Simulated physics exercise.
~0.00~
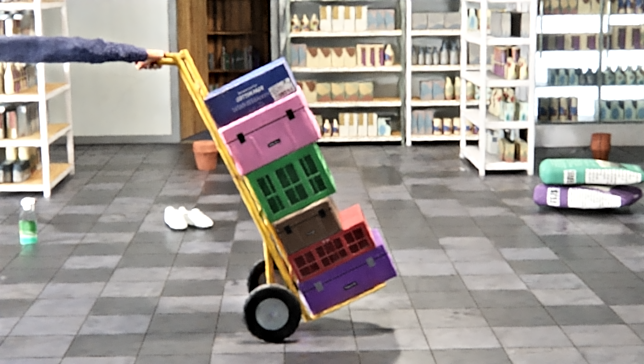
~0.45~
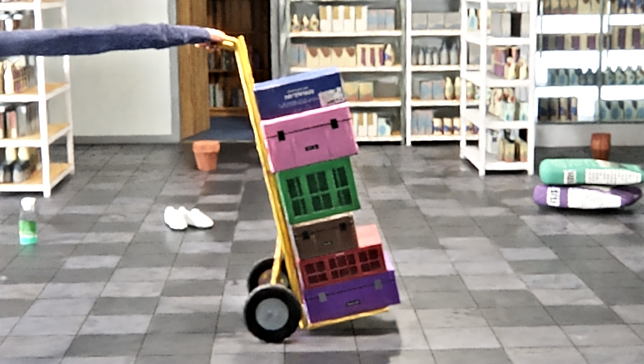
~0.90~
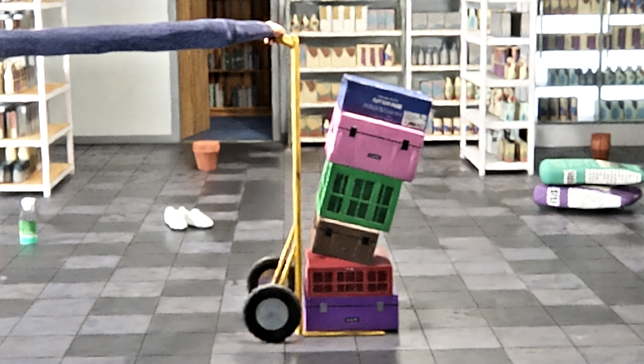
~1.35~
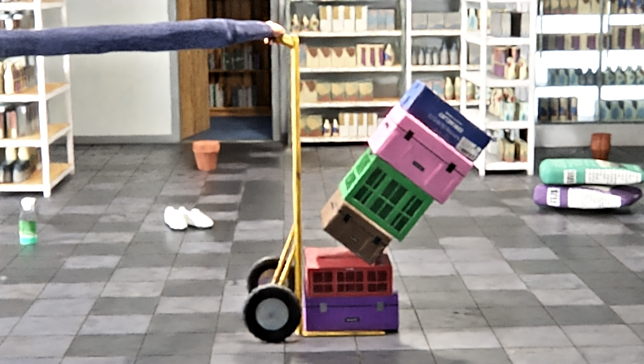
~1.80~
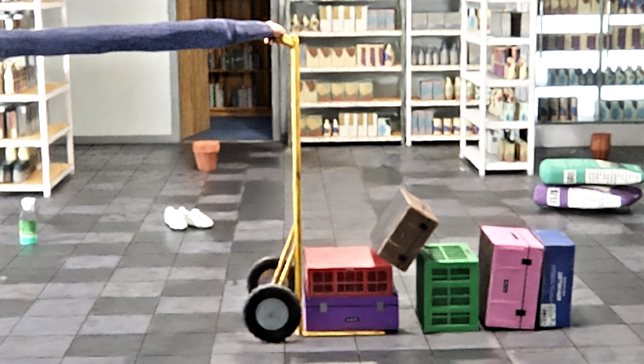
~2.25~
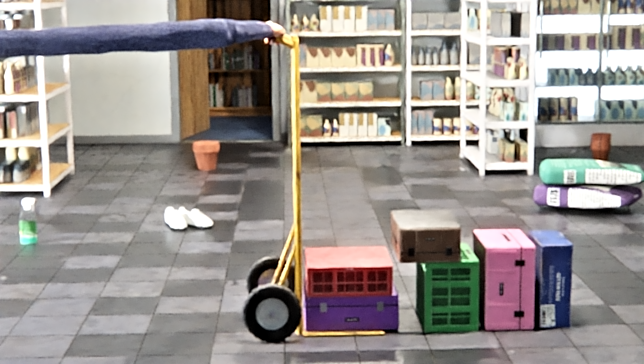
An arm in a dark blue sleeve reaches in from the left, holding a yellow hand truck tilted back on a grey tiled floor, seen from the side before stocked shelves. From the bottom, it carries a purple toolbox, a red crate, a brown toolbox, a green crate, a pink toolbox and a blue parcel. The arm swings the truck forward until it stands upright, and the upper four lean right and topple. The green, pink and blue ones land in a row on the floor, while the brown box tumbles onto the green crate and rests there. The purple and red ones stay stacked on the truck.
